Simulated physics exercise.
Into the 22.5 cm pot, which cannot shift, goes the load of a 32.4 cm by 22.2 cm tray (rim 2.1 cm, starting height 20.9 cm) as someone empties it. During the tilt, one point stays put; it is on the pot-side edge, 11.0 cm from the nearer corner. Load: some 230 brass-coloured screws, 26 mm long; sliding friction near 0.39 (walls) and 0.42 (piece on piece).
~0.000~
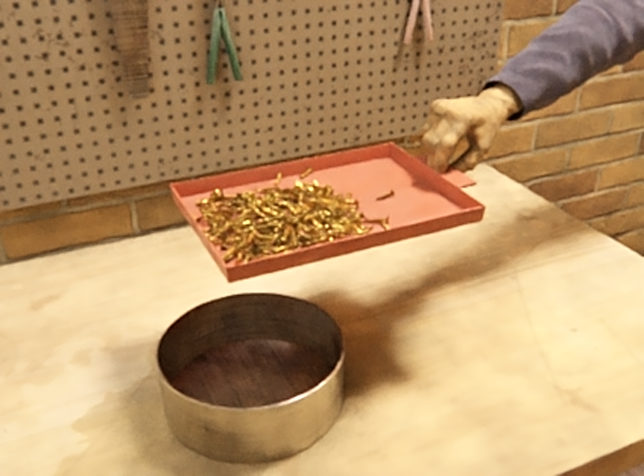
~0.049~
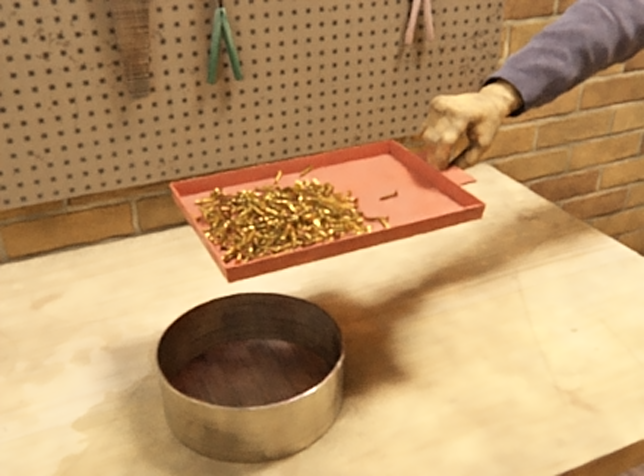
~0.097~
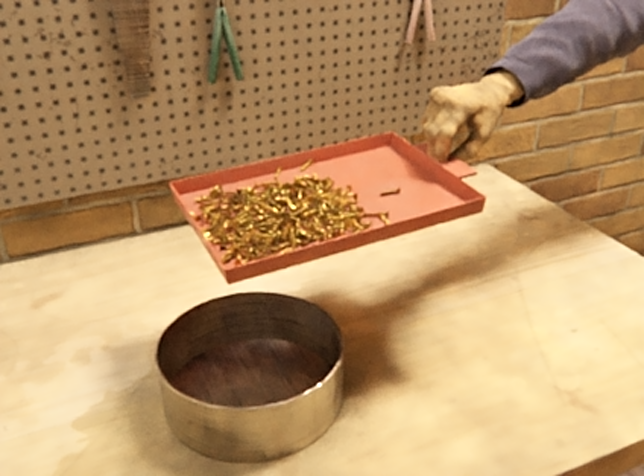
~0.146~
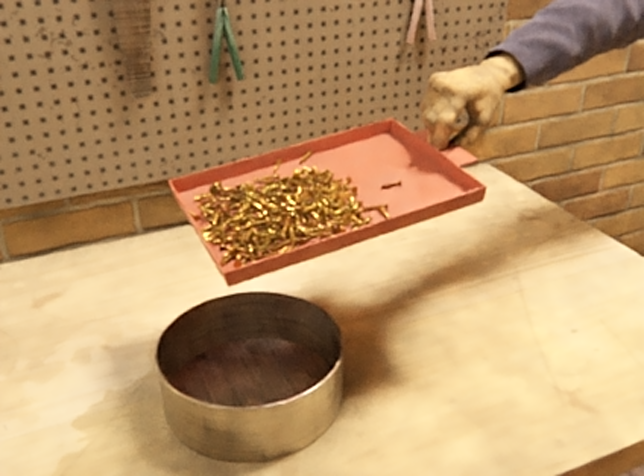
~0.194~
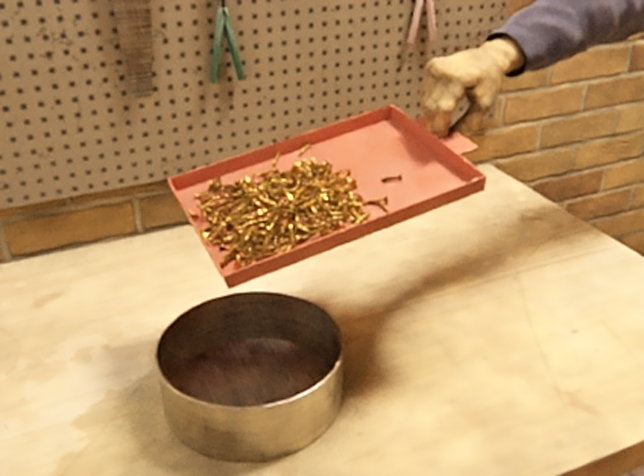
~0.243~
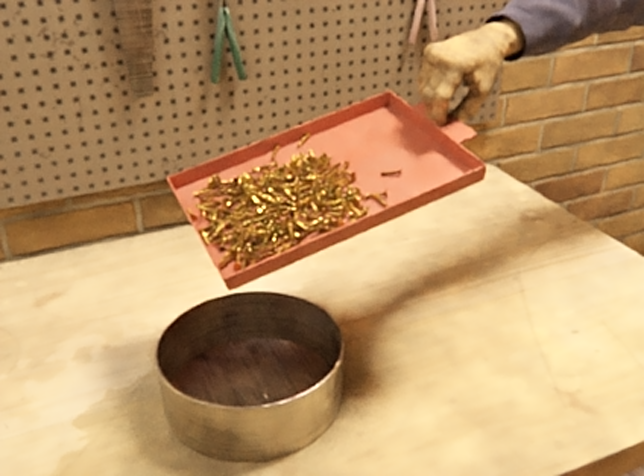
A red tray heaped with brass-coloured screws tilted gradually down to the left above a round metal pot, as a gloved hand raised its right end; the screws stayed bunched on the left.
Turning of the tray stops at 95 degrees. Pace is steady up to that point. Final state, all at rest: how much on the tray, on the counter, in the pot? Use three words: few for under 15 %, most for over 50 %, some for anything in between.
Tray: Few; counter: Few; pot: Most.
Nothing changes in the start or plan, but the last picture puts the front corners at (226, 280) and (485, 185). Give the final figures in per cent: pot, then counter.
The pot gets 100 and the counter 0.
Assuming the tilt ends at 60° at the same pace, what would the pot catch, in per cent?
Roughly 40 %.
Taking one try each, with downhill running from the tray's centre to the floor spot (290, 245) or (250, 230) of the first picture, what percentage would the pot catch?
I'd put it at about 100 per cent for the first tilt and about 55 per cent for the second.
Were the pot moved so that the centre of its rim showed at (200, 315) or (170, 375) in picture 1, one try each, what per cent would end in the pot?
About 45 and 100 per cent.
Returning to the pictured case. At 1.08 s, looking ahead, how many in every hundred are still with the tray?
It's roughly 75 percent.
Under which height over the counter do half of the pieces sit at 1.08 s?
Some 20 cm.
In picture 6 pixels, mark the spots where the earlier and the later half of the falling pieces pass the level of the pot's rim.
Early: About (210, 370); late: About (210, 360).
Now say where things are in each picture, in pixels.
The first picture shows tray tilt 0 degrees, front corners at (228, 266) and (483, 205); middle of the pieces at (281, 216); pot at (251, 344).
The second picture shows tray tilt 1 degrees, front corners at (227, 266) and (483, 203); middle of the pieces at (281, 215).
The third picture shows tray tilt 3 degrees, front corners at (226, 268) and (484, 196), lowest corner left front; middle of the pieces at (280, 212).
The fourth picture shows tray tilt 7 degrees, front corners at (226, 271) and (484, 186), lowest corner left front; middle of the pieces at (280, 209).
The fifth picture shows tray tilt 10 degrees, front corners at (225, 274) and (484, 175), lowest corner left front; middle of the pieces at (279, 205).
The sixth picture shows tray tilt 14 degrees, front corners at (225, 277) and (483, 165), lowest corner left front; middle of the pieces at (278, 201); pot at (250, 343). Its pace works out near 75 degrees a second.
After 0.75 s, tilt 53 degrees; the tray holds 100 %, the pot 0 %.
Then, at 1.08 s, tilt 78 degrees; the tray holds 75 %, the pot 10 %.
After 1.51 s, tilt 95 degrees; the tray holds 5 %, the pot 90 %.
By 2.0 s all is still; tray 0 %, counter 0 %, pot 100 %.
